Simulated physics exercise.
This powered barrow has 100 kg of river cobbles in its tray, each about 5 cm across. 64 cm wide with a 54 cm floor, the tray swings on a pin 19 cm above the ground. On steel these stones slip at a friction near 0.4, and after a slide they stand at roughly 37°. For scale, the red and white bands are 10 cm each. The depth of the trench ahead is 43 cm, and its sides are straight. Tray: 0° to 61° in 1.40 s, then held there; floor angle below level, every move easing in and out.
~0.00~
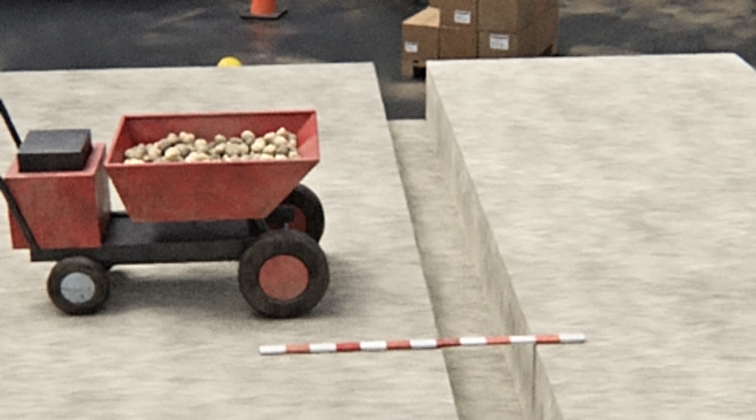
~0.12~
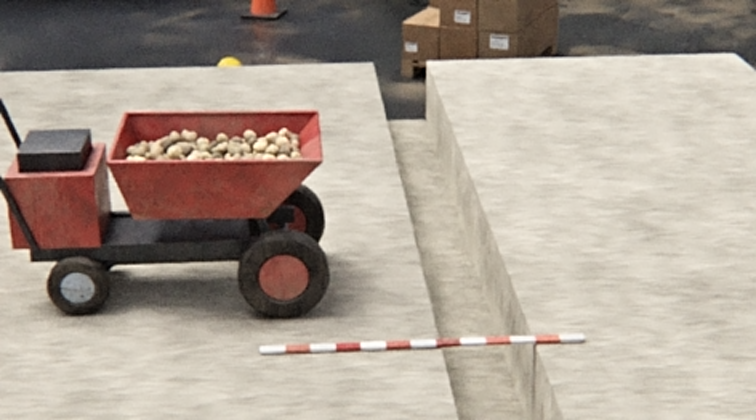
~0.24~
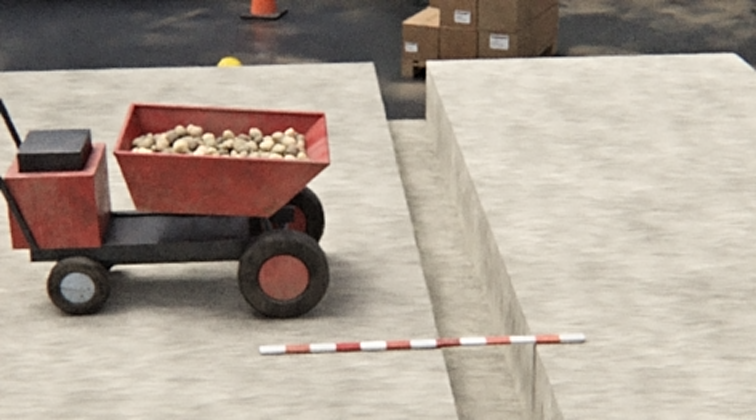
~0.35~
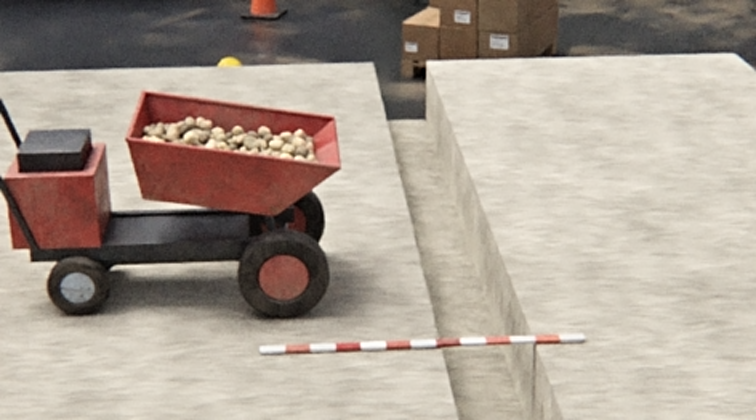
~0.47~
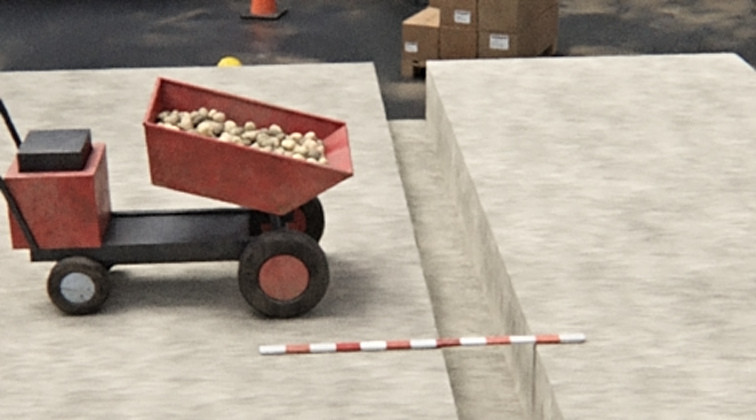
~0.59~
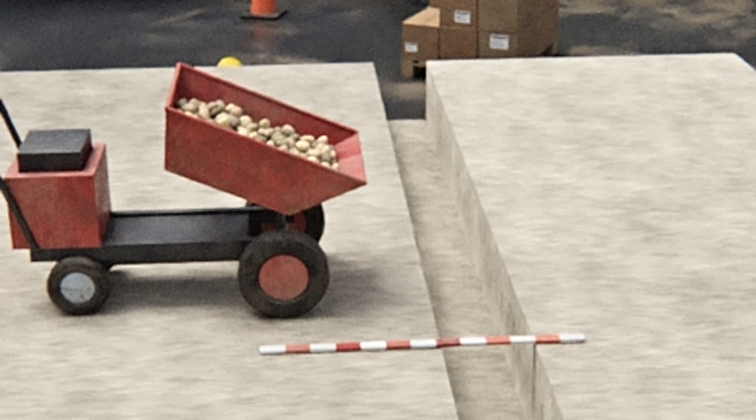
On a concrete slab beside a straight-sided trench, a small red powered barrow stood still while its tray of pale, rounded stones tilted gradually toward the right, its left end rising well above the frame.
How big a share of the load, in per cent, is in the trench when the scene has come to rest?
A share of about 97 percent.
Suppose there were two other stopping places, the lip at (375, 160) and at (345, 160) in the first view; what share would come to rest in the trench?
Estimates: 80 % then 100 %.
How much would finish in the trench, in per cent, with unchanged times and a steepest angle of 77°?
Then about 100 per cent.
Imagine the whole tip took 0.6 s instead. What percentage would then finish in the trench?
With that timing, about 90 per cent.
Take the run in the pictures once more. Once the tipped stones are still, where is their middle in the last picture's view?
The stones end up centred near (465, 351).
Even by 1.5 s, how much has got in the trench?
Some 20 per cent.
After 1.0 s the floor is at 51°; 100 % in the tray; the foremost stones are at (383, 202).
After 1.5 s the floor is at 61°; 75 % in the tray, 4 % short of the trench, 20 % in the trench; the foremost stones are at (482, 308).
After 1.9 s the floor is at 61°; 43 % in the tray, 4 % short of the trench, 53 % in the trench; the foremost stones are at (504, 350).
After 3.8 s the floor is at 61°; 0 % in the tray, 3 % short of the trench, 97 % in the trench; the foremost stones are at (503, 345).
